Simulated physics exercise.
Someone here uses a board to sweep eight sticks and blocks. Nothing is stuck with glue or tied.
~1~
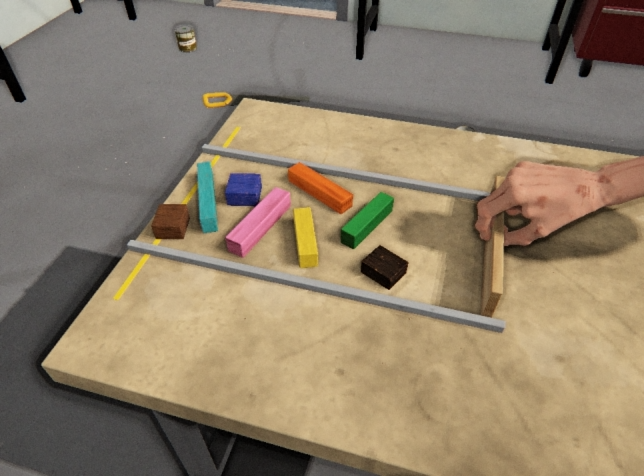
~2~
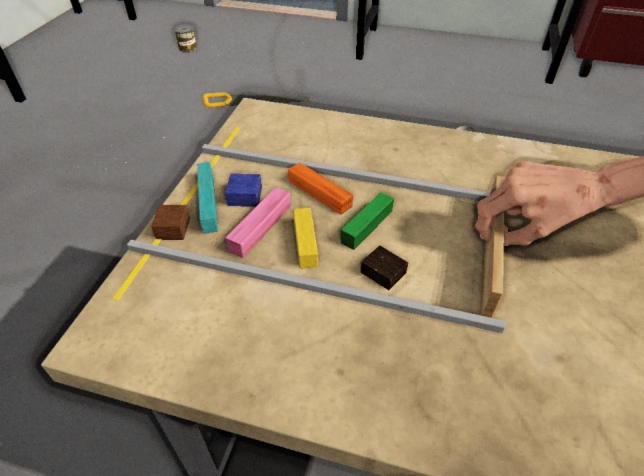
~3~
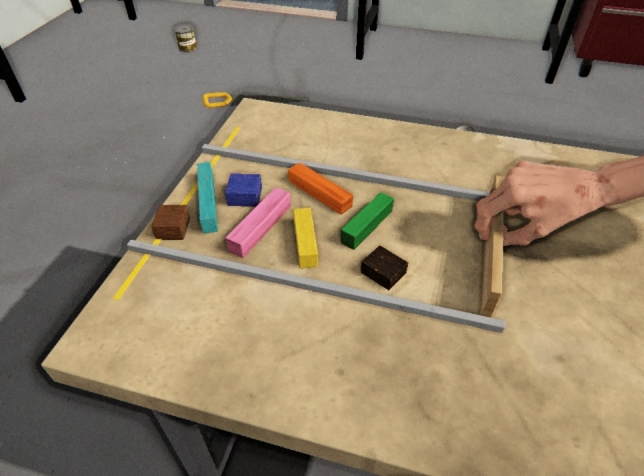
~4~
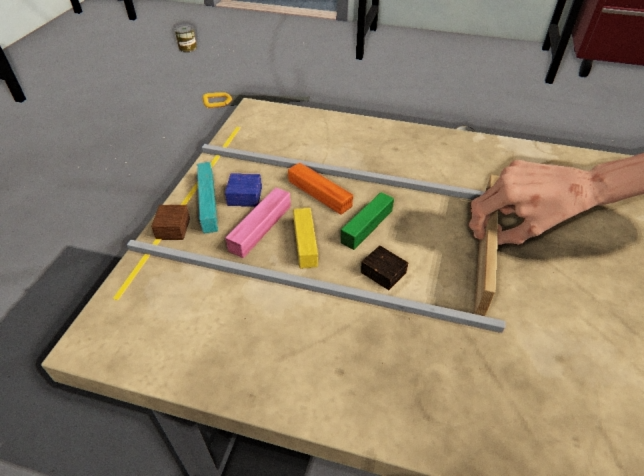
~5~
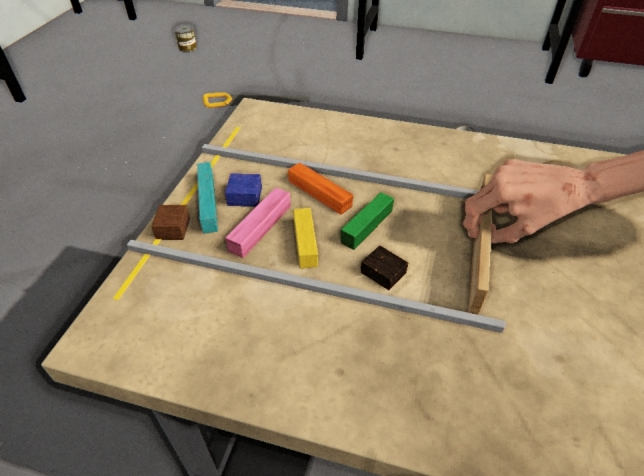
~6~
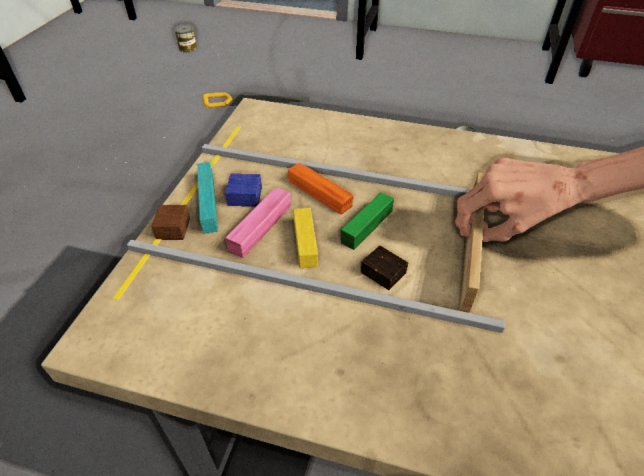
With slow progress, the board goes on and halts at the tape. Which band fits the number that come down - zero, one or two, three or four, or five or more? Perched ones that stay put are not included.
The band that fits is five or more.
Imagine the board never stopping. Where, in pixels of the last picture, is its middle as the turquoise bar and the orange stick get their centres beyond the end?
I'd put it close to (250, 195), and close to (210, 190) for the other one.
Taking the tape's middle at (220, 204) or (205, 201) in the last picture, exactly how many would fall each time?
Counts per try: 3; 5.
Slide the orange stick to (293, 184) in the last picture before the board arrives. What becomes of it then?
I reckon from there it drops down.
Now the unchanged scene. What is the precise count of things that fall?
It is 6, no more and no fewer.
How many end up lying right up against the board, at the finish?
At rest, 2 are in contact.
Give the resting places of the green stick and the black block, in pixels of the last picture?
Green stick at about (183, 186), black block at about (146, 225).
Soon after, none off yet; brown block at rest near (171, 222); turquoise bar at rest near (207, 196); blue block at rest near (244, 190).
At rest, the number that fall off is five or more; fallen, yellow bar, orange stick, pink stick, blue block, turquoise bar and brown block.
